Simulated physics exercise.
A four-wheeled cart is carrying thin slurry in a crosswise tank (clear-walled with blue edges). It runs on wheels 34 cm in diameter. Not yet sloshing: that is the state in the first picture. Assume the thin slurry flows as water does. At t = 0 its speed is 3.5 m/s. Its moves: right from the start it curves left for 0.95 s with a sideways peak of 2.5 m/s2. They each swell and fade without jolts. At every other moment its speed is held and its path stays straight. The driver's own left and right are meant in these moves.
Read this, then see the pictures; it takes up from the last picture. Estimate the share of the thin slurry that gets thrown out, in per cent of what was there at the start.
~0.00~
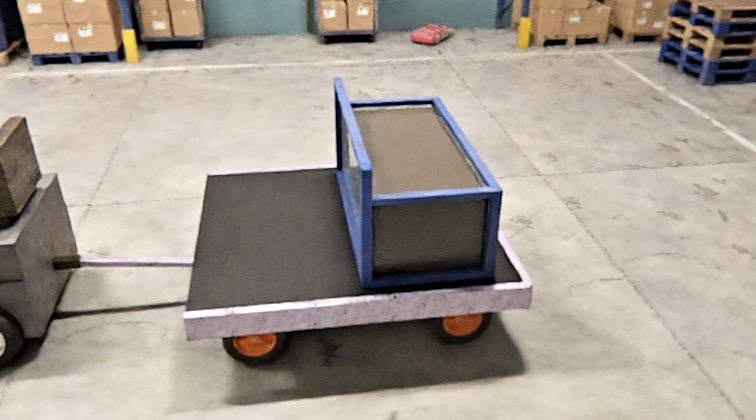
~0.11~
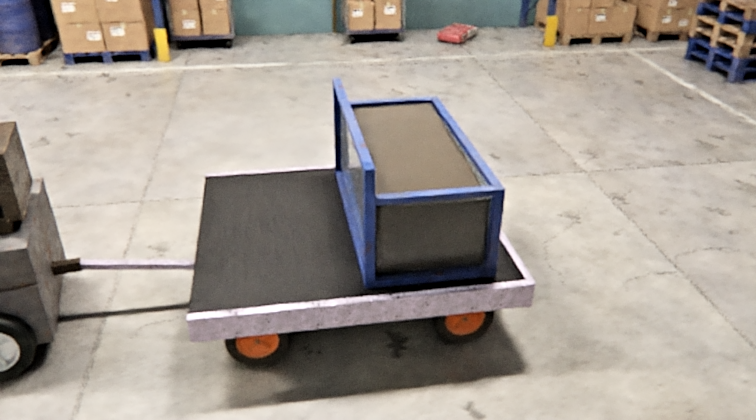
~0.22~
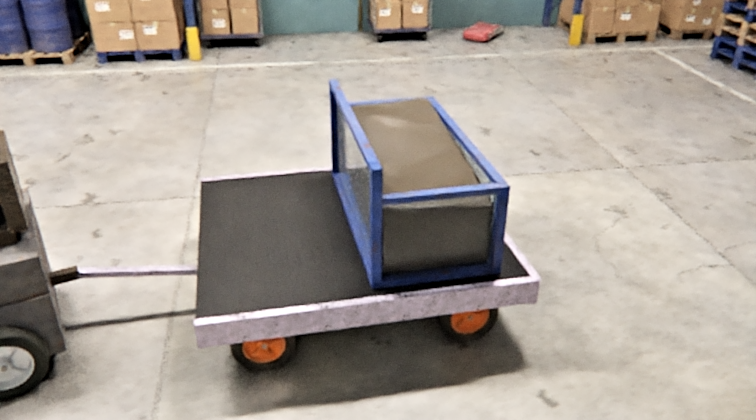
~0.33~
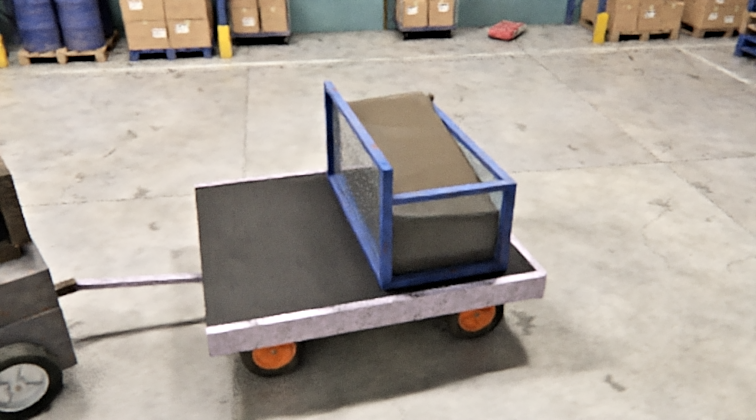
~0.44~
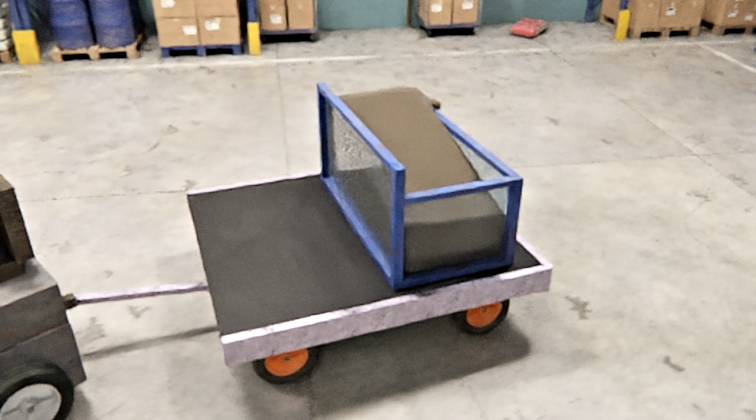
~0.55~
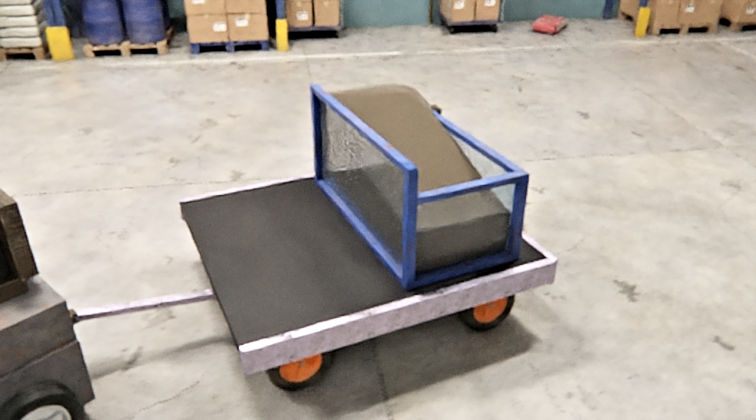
16 %.
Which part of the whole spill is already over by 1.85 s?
By then it's around 80 per cent.
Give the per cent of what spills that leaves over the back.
About 20 percent.
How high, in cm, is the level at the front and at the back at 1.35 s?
Front level 42 cm, back level 40 cm.
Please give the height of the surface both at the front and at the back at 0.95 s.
Front level 38 cm, back level 40 cm.
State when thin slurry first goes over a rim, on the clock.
It first spills at close to 0.6 s.
After 0.95 s it stands 40 cm high behind and 39 cm in front; 9 per cent has gone over the far side.
After 1.35 s it stands 40 cm high behind and 43 cm in front; 12 per cent has gone over the far side.
After 1.85 s it stands 35 cm high behind and 34 cm in front; 13 per cent has gone over the far side.
After 3.93 s 16 per cent has gone over the far side, 54 of 330 litres.
